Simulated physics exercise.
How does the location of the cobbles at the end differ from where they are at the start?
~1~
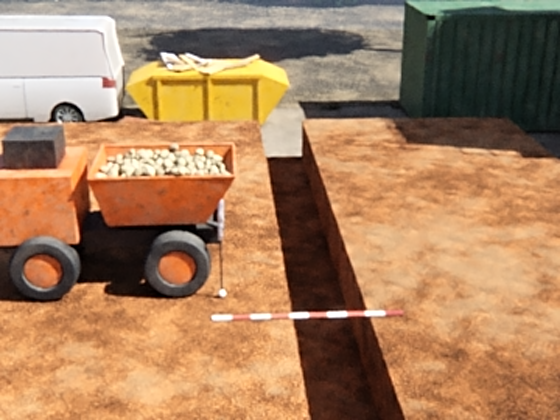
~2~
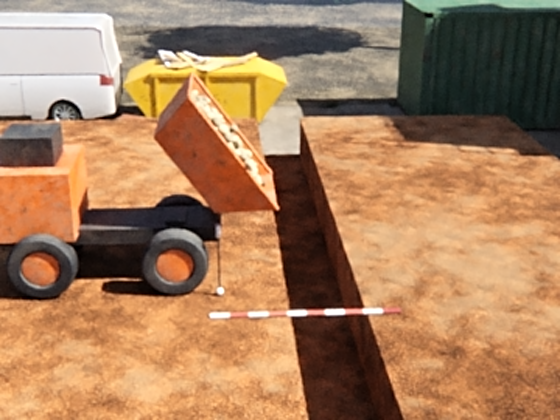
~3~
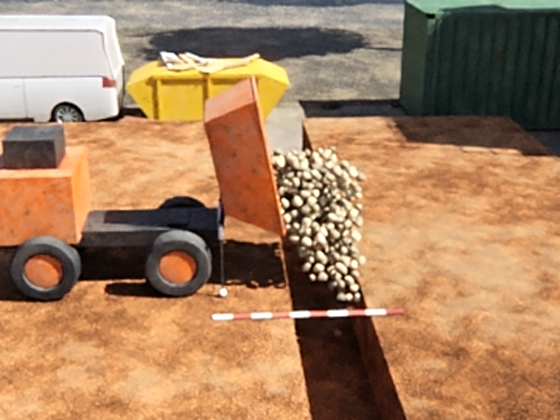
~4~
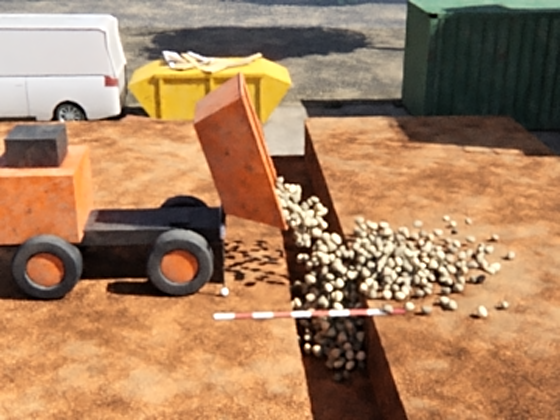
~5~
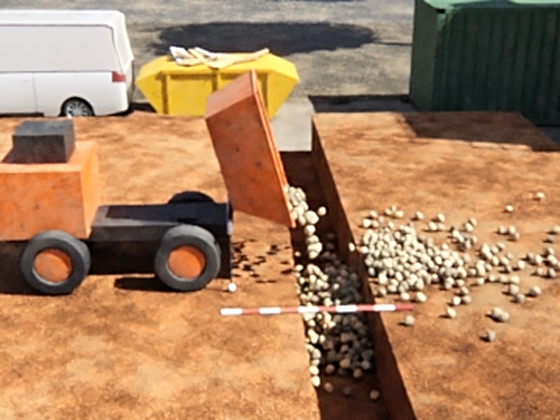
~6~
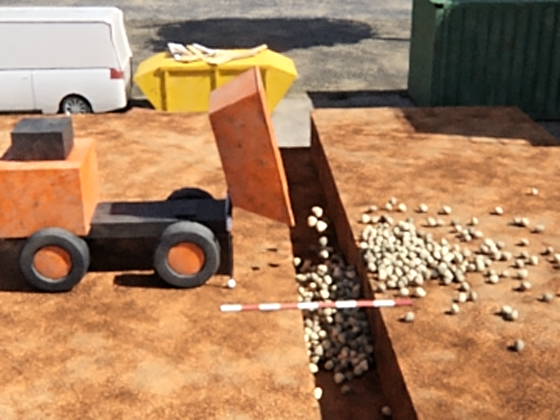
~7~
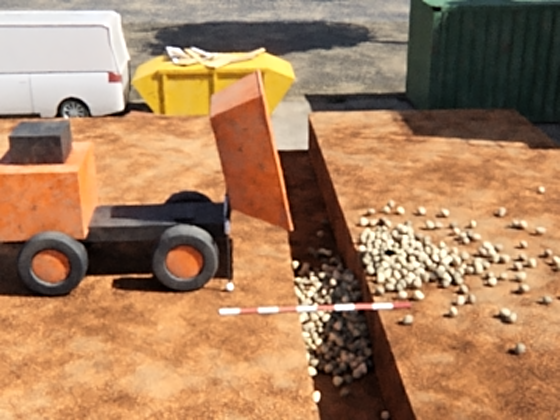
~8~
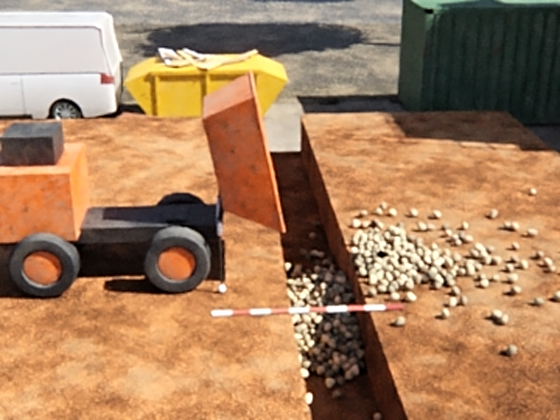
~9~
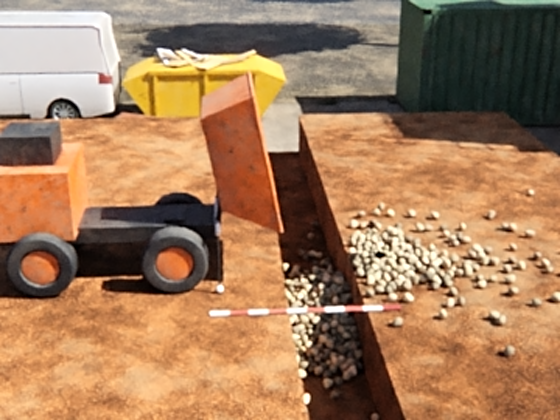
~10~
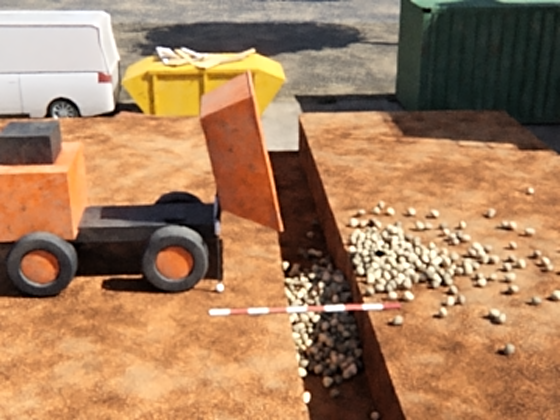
At the start the cobbles are heaped in the dumper's orange skip on the left. By the end they have moved right and down, with most lying in the trench and the rest scattered on the ground beyond it.
